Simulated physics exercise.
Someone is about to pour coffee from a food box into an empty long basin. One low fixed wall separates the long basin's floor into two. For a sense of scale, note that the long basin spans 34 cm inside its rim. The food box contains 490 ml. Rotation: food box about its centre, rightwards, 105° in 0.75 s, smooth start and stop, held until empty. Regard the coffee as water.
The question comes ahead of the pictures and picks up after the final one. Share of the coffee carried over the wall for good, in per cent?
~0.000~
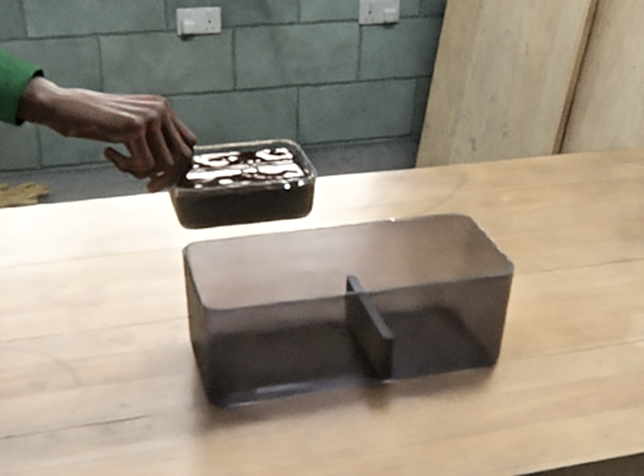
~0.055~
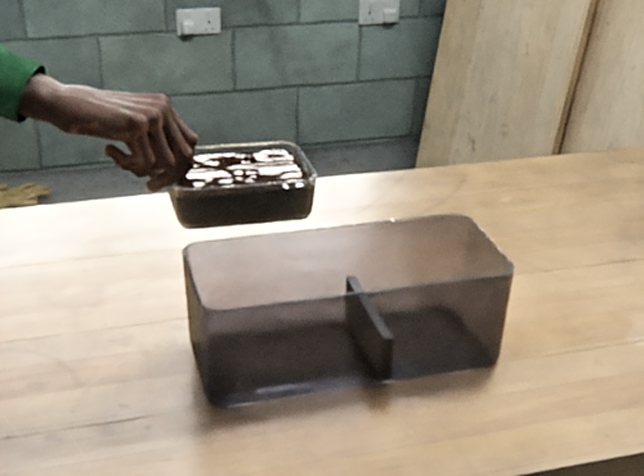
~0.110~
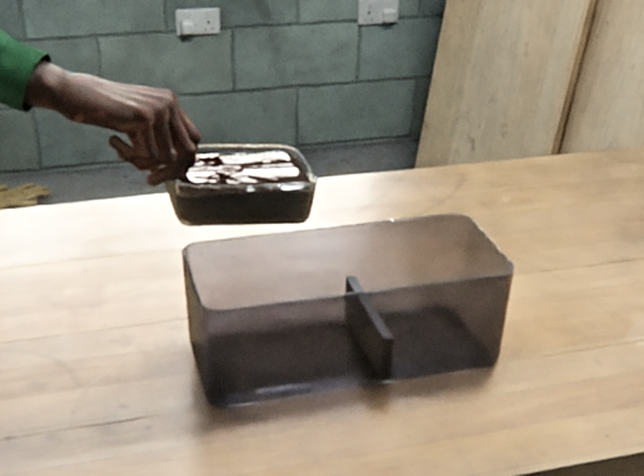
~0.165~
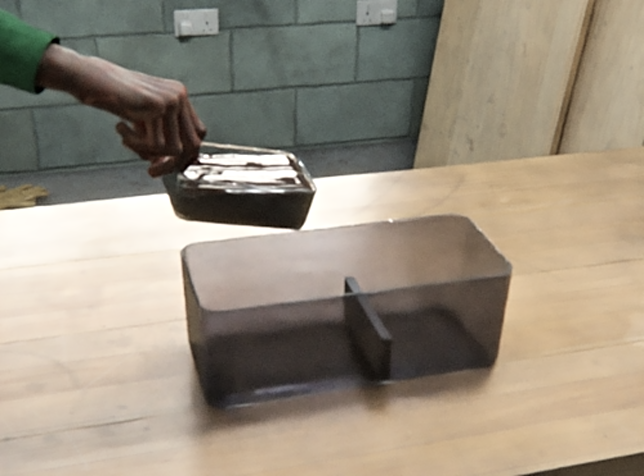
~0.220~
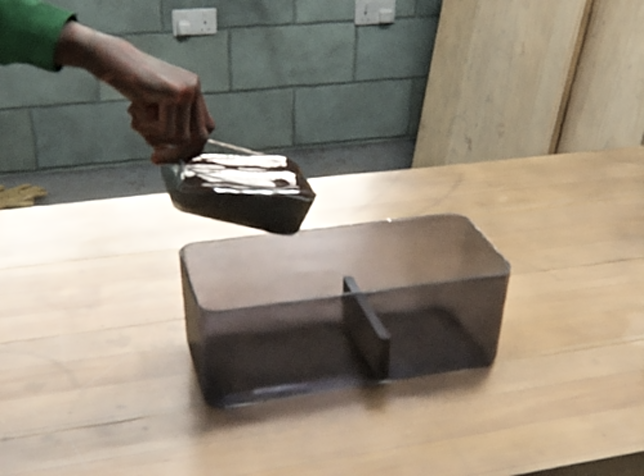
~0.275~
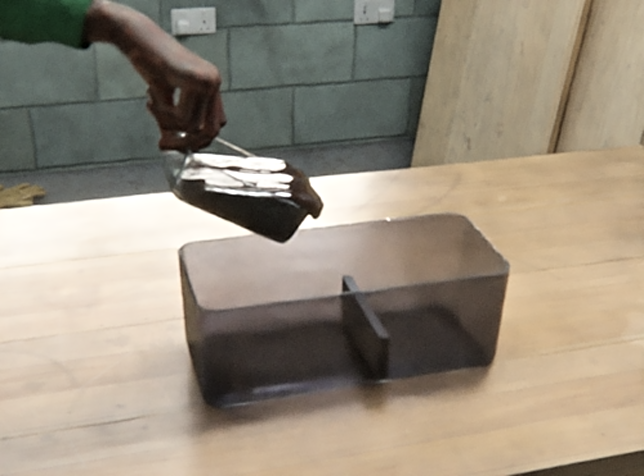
Near 7 per cent.
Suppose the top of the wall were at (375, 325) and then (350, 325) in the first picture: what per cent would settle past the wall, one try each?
Try 1: 10 %; try 2: 55 %.
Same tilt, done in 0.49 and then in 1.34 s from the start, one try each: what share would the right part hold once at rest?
I'd expect close to 5 per cent and then close to 20 per cent.
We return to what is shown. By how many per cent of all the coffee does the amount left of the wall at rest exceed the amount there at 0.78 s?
Roughly 1 per cent.
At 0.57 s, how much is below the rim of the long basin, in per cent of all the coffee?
Estimate - around 80 in a hundred parts.
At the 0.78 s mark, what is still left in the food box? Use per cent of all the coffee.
About 1 per cent.
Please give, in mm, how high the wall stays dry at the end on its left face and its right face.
I'd say some 38 mm on the left and some 54 mm on the right.
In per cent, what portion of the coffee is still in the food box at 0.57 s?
5 %.
Then, 0.57 s in, the tilt is 90° and 5 per cent is still to pour, 74 is left of the wall and 6 right of it.
Then, 0.78 s in, the tilt is 105° and 1 per cent is still to pour, 89 is left of the wall and 7 right of it.
Then, 1.01 s in, the tilt is 105° and 0 per cent is still to pour, 90 is left of the wall and 7 right of it.
Then, 1.25 s in, the tilt is 105° and 0 per cent is still to pour, 90 is left of the wall and 7 right of it.
Finally, 90 per cent lies left of the wall, 7 right of it and 3 outside.
